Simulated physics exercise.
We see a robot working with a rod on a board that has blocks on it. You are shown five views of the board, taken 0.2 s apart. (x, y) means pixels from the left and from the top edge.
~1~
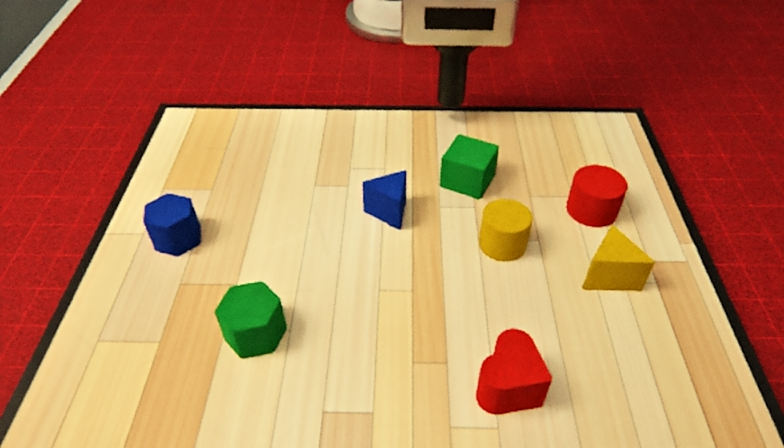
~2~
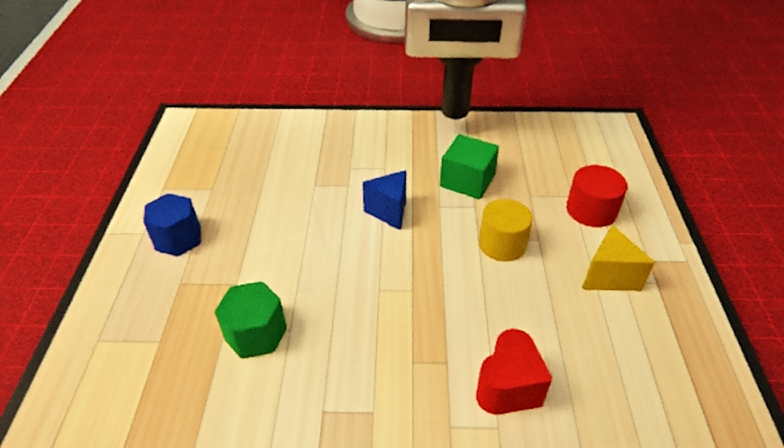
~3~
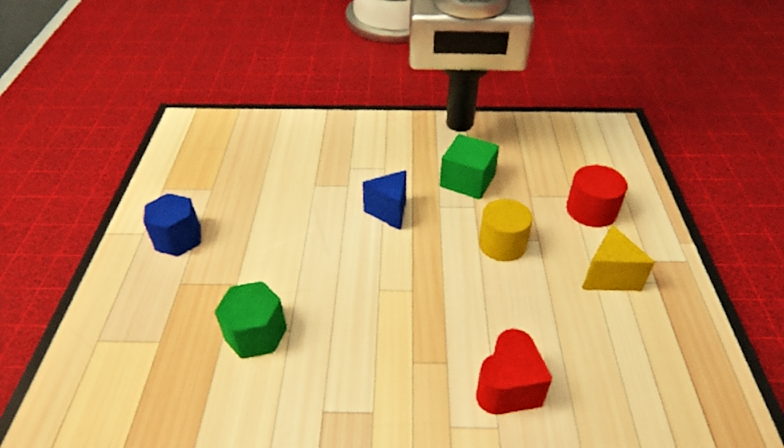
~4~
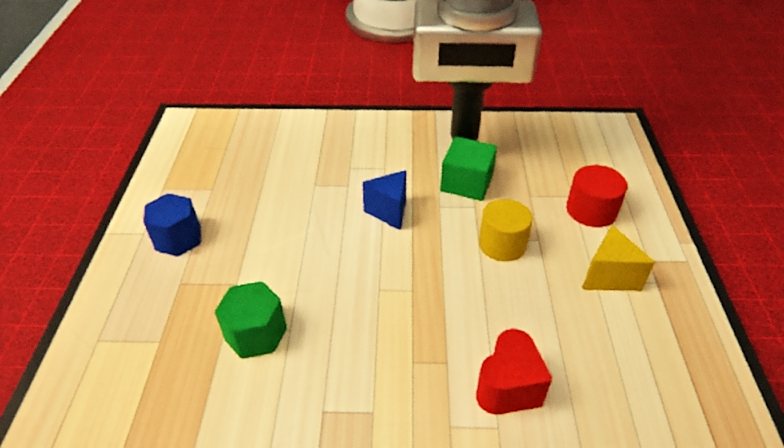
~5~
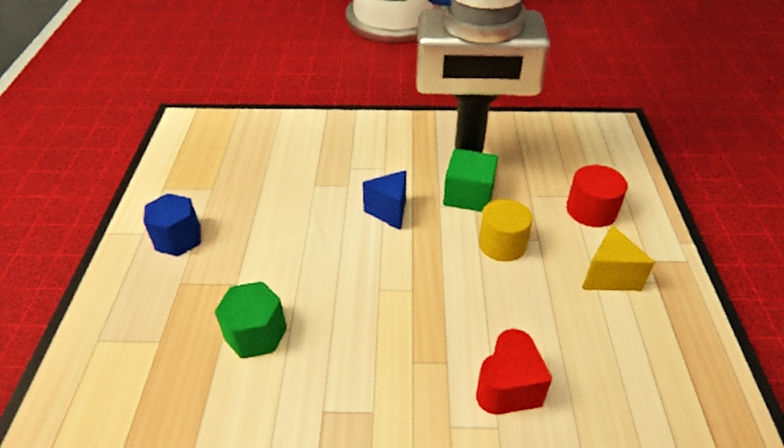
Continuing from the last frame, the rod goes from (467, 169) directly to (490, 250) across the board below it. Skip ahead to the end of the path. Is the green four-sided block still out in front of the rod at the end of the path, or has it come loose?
It is still there in front.
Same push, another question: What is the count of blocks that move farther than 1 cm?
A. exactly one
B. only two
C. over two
I choose B.
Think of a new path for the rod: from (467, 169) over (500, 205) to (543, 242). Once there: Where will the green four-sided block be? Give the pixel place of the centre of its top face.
I think it will end close to (479, 195).
What follows on the original path. One third of the way, rod (476, 174); green four-sided block (481, 192); yellow cylinder (516, 228).
Two thirds of the way, rod (484, 201); green four-sided block (494, 220), turned 15° anticlockwise; yellow cylinder (536, 256).
At the end, rod (493, 230); blue triangular piece not moved; green four-sided block (513, 251), turned 35° anticlockwise; yellow cylinder (561, 284).
